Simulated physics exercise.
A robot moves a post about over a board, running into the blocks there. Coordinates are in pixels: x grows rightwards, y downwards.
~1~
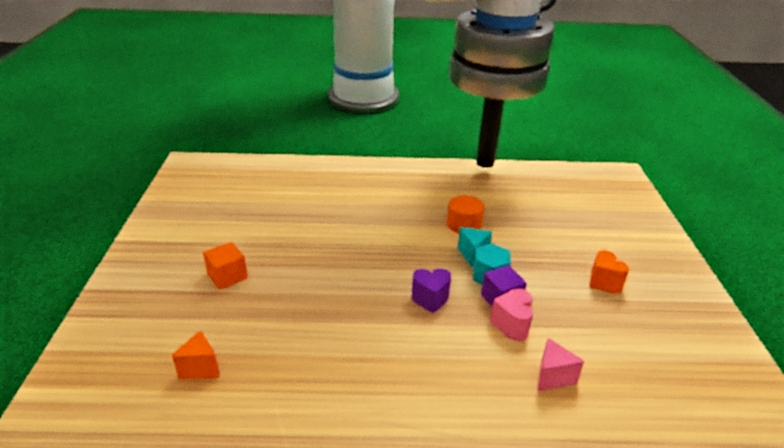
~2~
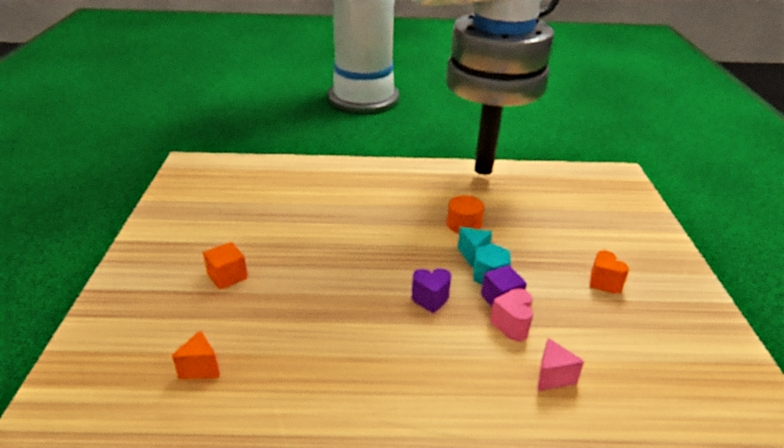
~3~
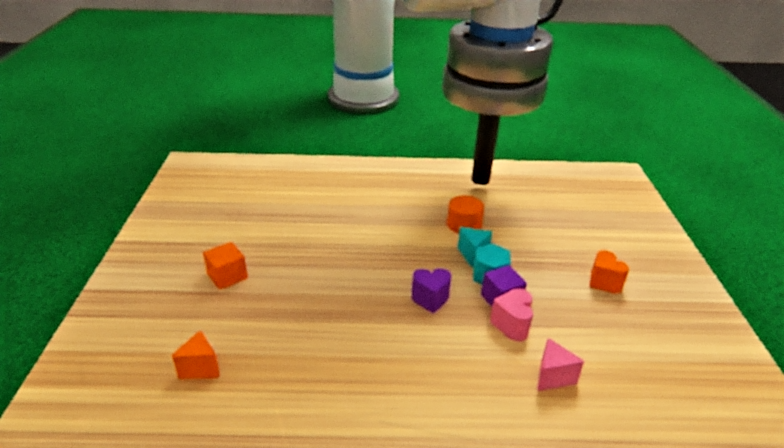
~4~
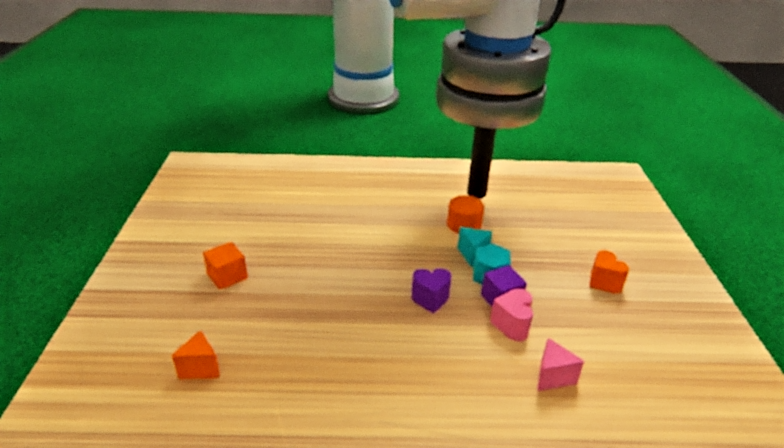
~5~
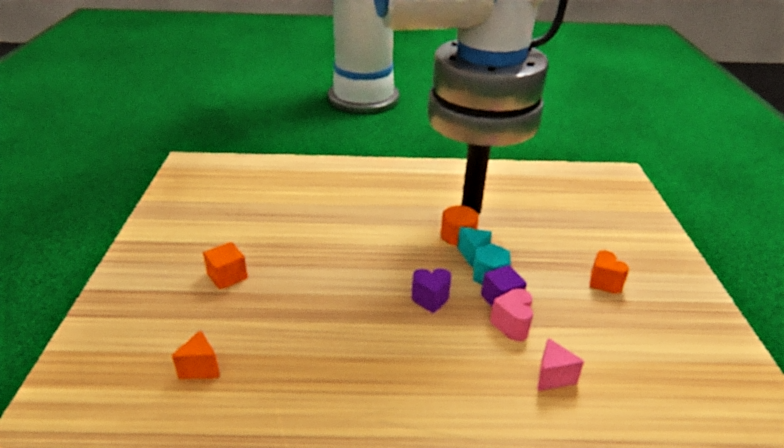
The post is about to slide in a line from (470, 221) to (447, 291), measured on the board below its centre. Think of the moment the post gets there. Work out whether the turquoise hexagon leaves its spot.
Still in place.
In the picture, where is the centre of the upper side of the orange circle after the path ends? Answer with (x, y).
If I read the scene right, the answer is (431, 229).
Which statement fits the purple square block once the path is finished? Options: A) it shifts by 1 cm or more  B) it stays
B (it stays)
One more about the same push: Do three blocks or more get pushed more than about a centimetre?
I believe so.
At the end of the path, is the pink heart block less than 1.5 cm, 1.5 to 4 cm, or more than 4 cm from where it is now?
Answer: Less than 1.5 cm.
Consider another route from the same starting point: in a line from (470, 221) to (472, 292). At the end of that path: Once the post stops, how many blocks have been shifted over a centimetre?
Three or more blocks move more than 1 cm.
What follows on the original path. One third of the way, post at (465, 233); orange circle at (438, 225); turquoise triangular block at (460, 241), turned 65° anticlockwise.
Two thirds of the way, post at (457, 256); orange circle at (431, 229); turquoise triangular block at (454, 258), turned 105° anticlockwise.
At the end, post at (448, 281); purple heart block at (428, 287), turned 60° clockwise; orange circle at (431, 229); turquoise triangular block at (457, 285), turned 145° anticlockwise; turquoise hexagon not moved; purple square block not moved; pink heart block not moved.
